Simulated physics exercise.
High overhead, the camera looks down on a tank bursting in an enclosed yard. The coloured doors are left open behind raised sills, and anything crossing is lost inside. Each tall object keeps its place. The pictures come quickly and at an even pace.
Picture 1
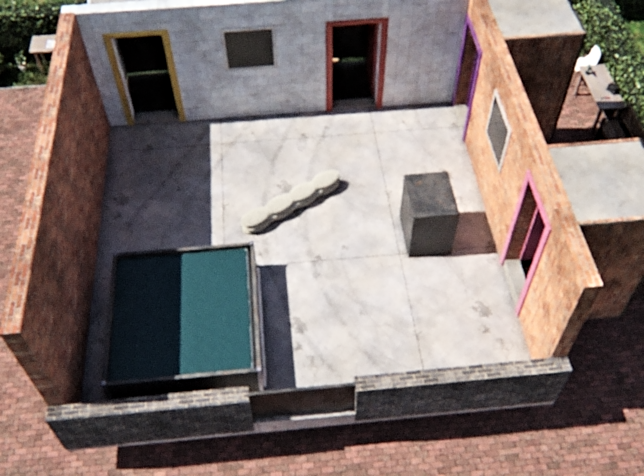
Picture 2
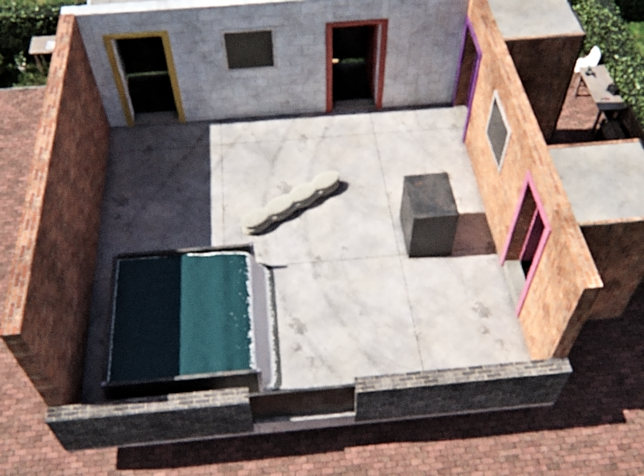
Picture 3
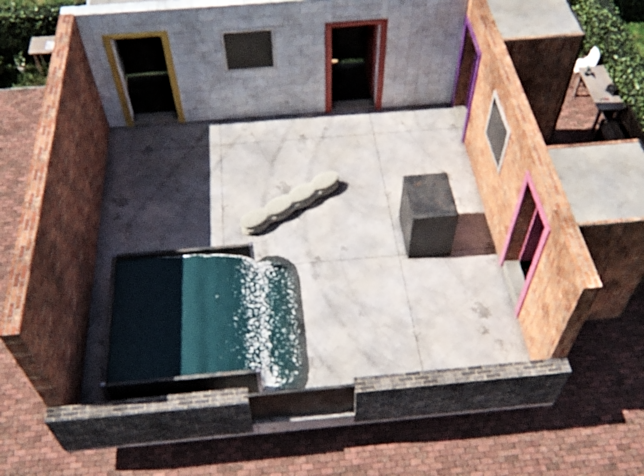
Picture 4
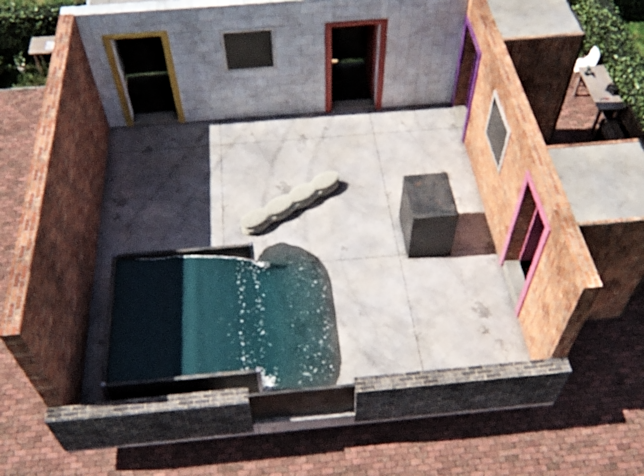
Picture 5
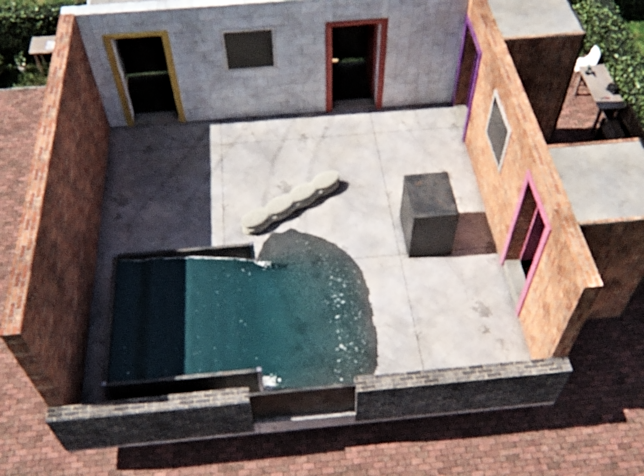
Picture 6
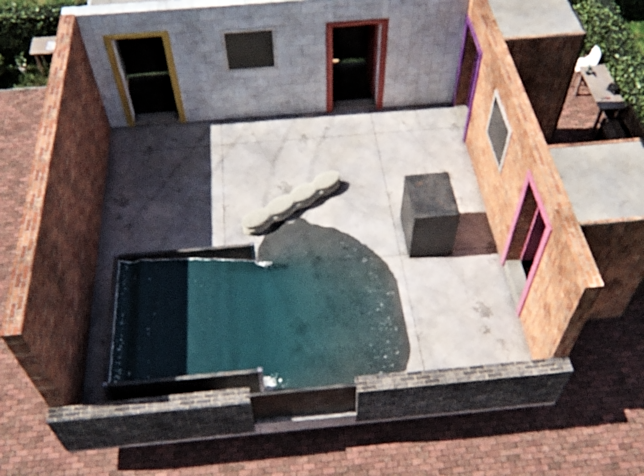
At first, dark teal water lies still in an open tank at the lower left of a walled yard with coloured doorways. Then the tank's right side opens and water pours out in a white, foaming rush, spreading rightward across the pale floor in a widening, rounded pool that reaches the wavy pale object.
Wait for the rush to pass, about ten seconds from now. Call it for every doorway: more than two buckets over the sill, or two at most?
My call: The purple door more than two; the yellow door two at most; the pink door more than two; the red door more than two.
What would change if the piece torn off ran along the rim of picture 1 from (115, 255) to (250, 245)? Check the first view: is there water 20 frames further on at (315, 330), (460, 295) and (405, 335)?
Untouched, untouched, untouched.
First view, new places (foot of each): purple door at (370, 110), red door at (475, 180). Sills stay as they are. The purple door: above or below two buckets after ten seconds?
The purple one overflows.
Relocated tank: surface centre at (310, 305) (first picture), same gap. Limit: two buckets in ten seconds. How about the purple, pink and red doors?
As I see it, the purple overshoots, the pink overshoots and the red overshoots.
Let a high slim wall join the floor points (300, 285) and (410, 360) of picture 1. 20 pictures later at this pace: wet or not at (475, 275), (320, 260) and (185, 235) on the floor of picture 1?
Taking the points in turn, they are inundated, inundated and high and dry.
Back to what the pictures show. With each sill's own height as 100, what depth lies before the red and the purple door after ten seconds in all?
I reckon it's around 160 and then 180 per cent.
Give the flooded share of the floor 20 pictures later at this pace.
Some 55 per cent.
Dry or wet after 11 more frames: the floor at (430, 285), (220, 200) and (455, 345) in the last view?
Result, in the order given: Wetted / not wetted / wetted.
A moment on, water covers 35 % of the floor; the purple door not reached, the yellow door not reached, the pink door wet at the sill, nothing in, the red door not reached.
Next, water covers 40 % of the floor; the purple door not reached, the yellow door not reached, the pink door under two buckets in, the red door not reached.
Then, water covers 55 % of the floor; the purple door wet at the sill, nothing in, the yellow door not reached, the pink door far over two buckets in, the red door wet at the sill, nothing in.
Later, water covers 60 % of the floor; the purple door over two buckets in, the yellow door not reached, the pink door far over two buckets in, the red door over two buckets in.
In the end, water covers 95 % of the floor; the purple door far over two buckets in, the yellow door wet at the sill, nothing in, the pink door far over two buckets in, the red door far over two buckets in.
